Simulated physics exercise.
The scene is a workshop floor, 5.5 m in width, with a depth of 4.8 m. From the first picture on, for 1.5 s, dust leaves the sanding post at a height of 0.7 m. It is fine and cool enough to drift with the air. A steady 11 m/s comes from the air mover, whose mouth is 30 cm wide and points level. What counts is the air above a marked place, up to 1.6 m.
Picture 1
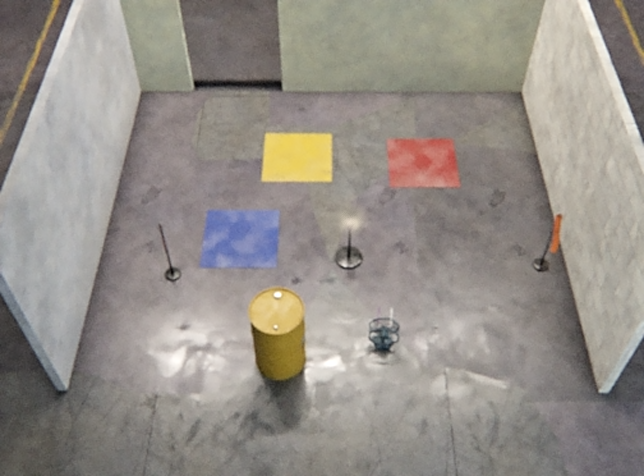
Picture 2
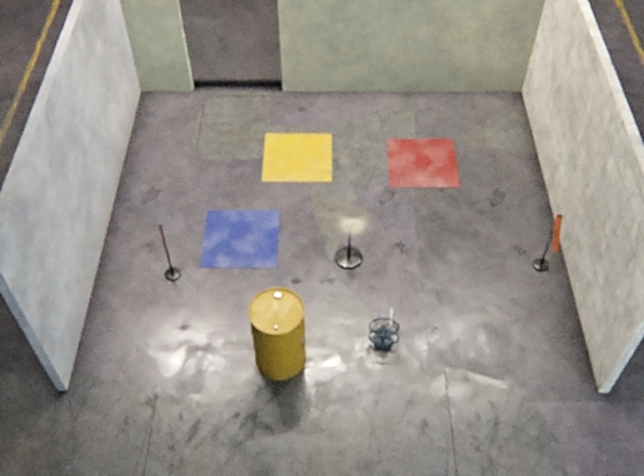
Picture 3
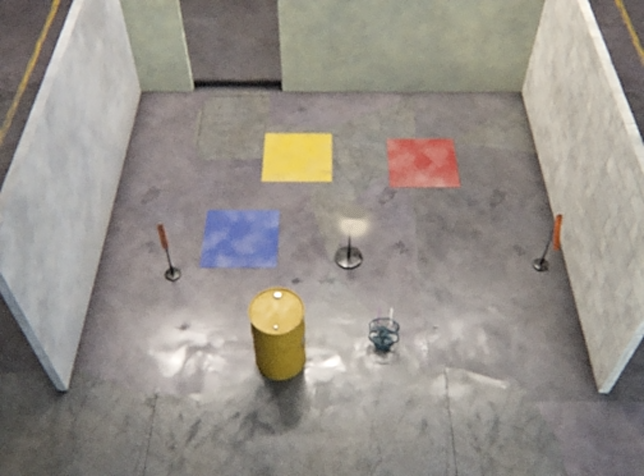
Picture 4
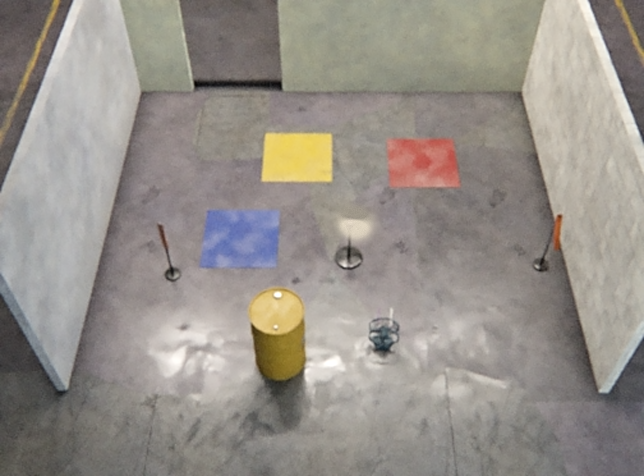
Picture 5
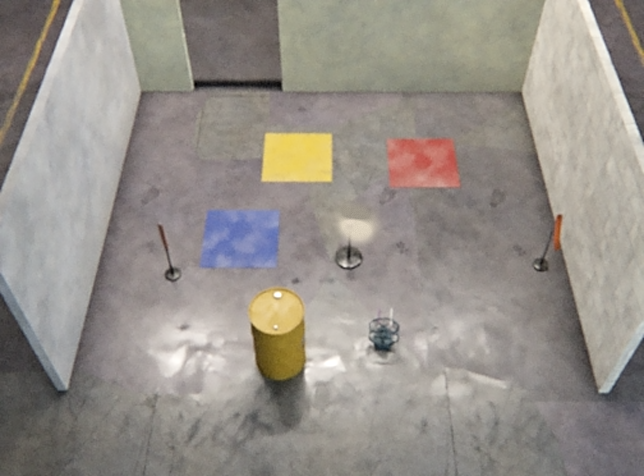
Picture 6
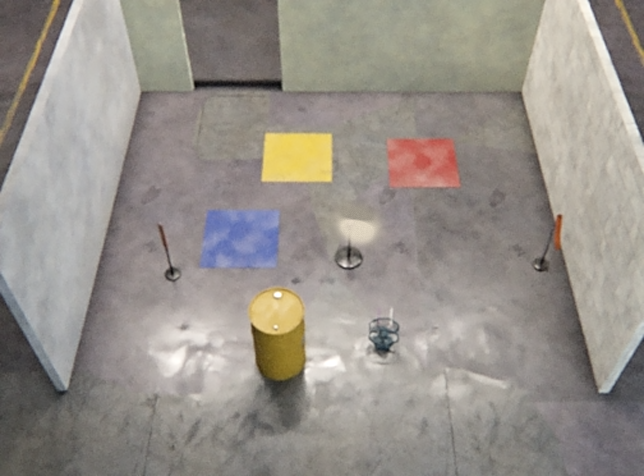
Pale dust hangs over a short middle post on a grey, walled workshop floor, seen from high up. A yellow square and a red one lie behind a blue one at left, with a yellow barrel and a small dark device in front and a ribboned post at either side. The dust spreads slightly, then barely shifts, while the orange-red ribbons twist a little and the camera stays still.
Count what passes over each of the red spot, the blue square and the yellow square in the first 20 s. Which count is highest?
Most passes over red.
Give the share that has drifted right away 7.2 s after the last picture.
Near 70 %.
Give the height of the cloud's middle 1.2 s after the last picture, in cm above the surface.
About 40 cm.
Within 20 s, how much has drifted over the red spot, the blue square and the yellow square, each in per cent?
About 40 % red, 0 % blue, 10 % yellow.
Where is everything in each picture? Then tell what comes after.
In the first frame, the dust is thickest near (351, 220), the sanding post stands at (350, 227) and the air mover is at (384, 332).
In the second frame, the dust is thickest near (353, 220), the red spot is centred on (422, 163), the yellow square is centred on (298, 157) and the blue square is centred on (241, 238).
In the third frame, the dust is thickest near (354, 221), a ribbon ends at (166, 248) and a ribbon ends at (556, 250).
In the fourth frame, the dust is thickest near (355, 222) and the top of a barrel is at (277, 310).
In the fifth frame, the dust is thickest near (356, 222).
In the sixth frame, the dust is thickest near (357, 223), a ribbon ends at (166, 248) and a ribbon ends at (558, 250).
Then, 1.2 s after the last picture we count, 13 % has passed over the red spot, 1 % over the yellow square and 0 % over the blue square, with 100 % still about or yet to come, and the middle of the rest is near (366, 201).
Then, 3.2 s after the last picture we count, 36 % has passed over the red spot, 8 % over the yellow square and 0 % over the blue square, with 78 % still about or yet to come, and the middle of the rest is near (287, 23).
Then, 7.2 s after the last picture we count, 36 % has passed over the red spot, 8 % over the yellow square and 0 % over the blue square, with 28 % still about or yet to come, and the middle of the rest is near (110, 101).
Then, 19.2 s after the last picture we count, 36 % has passed over the red spot, 8 % over the yellow square and 0 % over the blue square, with 7 % still about or yet to come.
